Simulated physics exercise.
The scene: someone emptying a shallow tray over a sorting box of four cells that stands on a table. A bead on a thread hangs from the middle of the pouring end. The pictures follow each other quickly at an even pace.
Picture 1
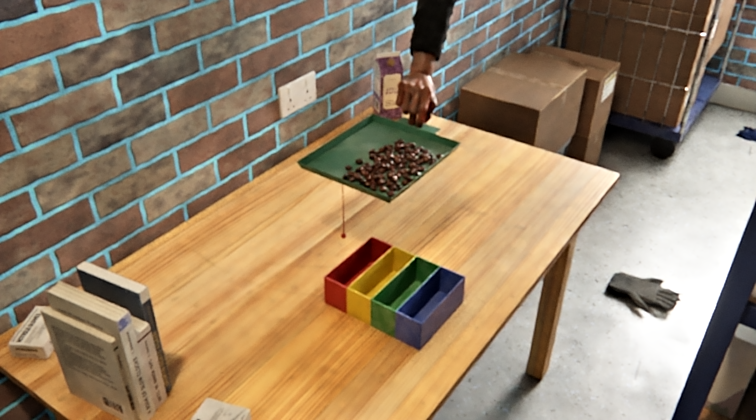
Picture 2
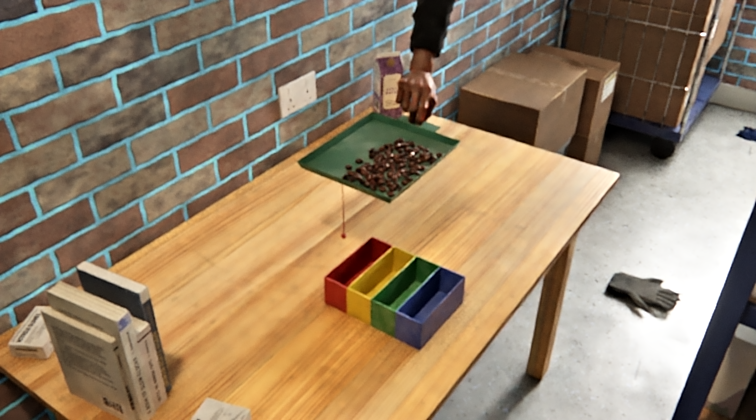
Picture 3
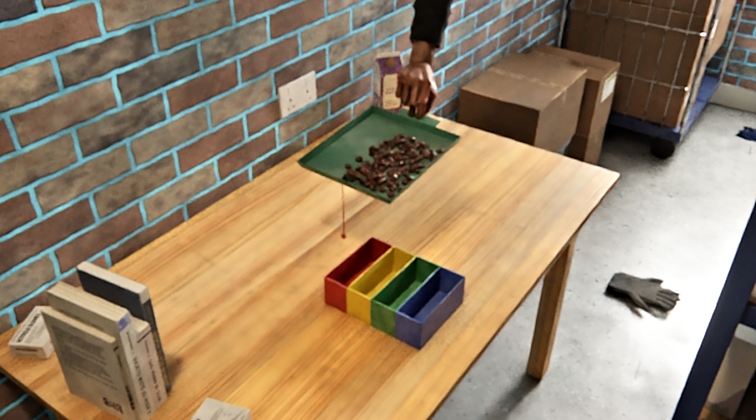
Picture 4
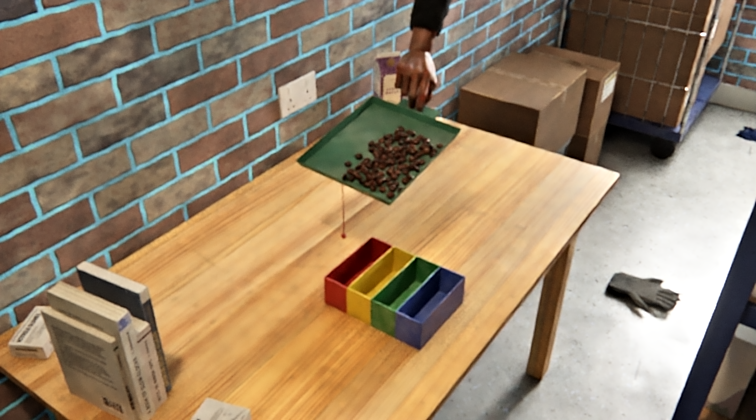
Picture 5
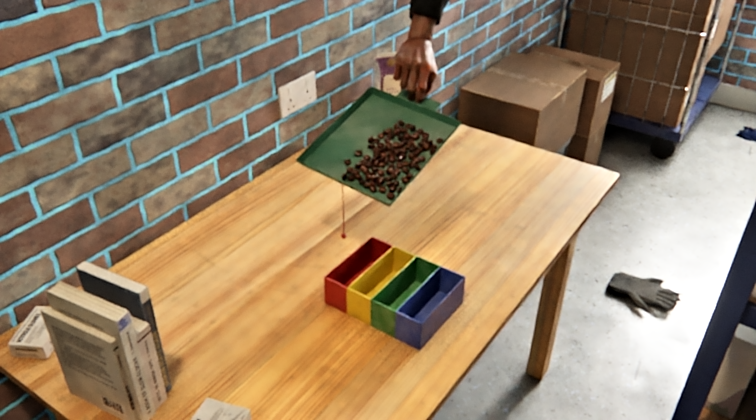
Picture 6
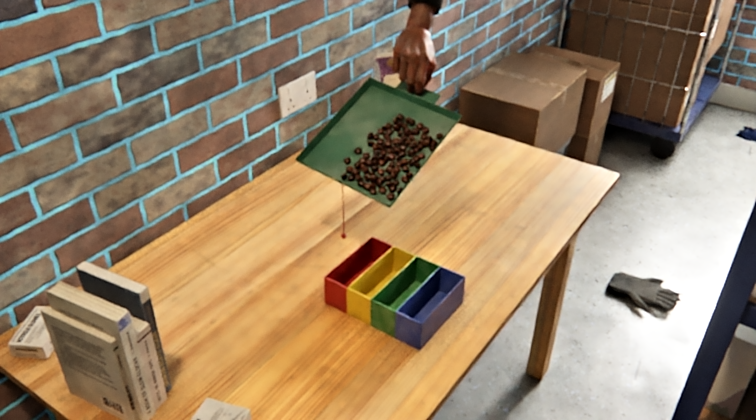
At a wooden table by a brick wall, a hand gradually tilting a green tray of brown pieces above a four-coloured box.
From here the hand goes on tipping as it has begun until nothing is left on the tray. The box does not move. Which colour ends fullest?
Fullest: The yellow cell.
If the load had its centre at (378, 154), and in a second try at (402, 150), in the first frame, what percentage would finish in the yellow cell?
The first gives 40 %, the second 40 %.
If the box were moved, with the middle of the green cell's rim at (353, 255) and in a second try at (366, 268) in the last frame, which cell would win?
The first try: Blue. The second: That green cell.
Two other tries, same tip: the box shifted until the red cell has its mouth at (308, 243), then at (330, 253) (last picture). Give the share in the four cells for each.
Near 90 % and 100 %.
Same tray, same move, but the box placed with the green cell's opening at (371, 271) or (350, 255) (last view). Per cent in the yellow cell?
The first gives 20 %, the second 0 %.
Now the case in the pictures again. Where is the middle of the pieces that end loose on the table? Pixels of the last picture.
Close to (319, 277).
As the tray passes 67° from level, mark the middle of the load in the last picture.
Around (376, 191).
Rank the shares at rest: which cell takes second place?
It is that red cell.
Just after the last frame, tray tipped steeply; the larger part on the tray; roughly a quarter falling or outside the box.
A moment on, tray tipped past a quarter turn; roughly half in the yellow cell; roughly a quarter in the red cell; about a tenth in the green cell; roughly a quarter falling or outside the box.
Further on, tray tipped past a quarter turn; roughly half in the yellow cell; roughly a third in the red cell; about a tenth in the green cell; about a tenth falling or outside the box.
When it is over, tray tipped past a quarter turn; roughly half in the yellow cell; roughly a third in the red cell; about a tenth in the green cell; not one in the blue cell; about a tenth outside the box.
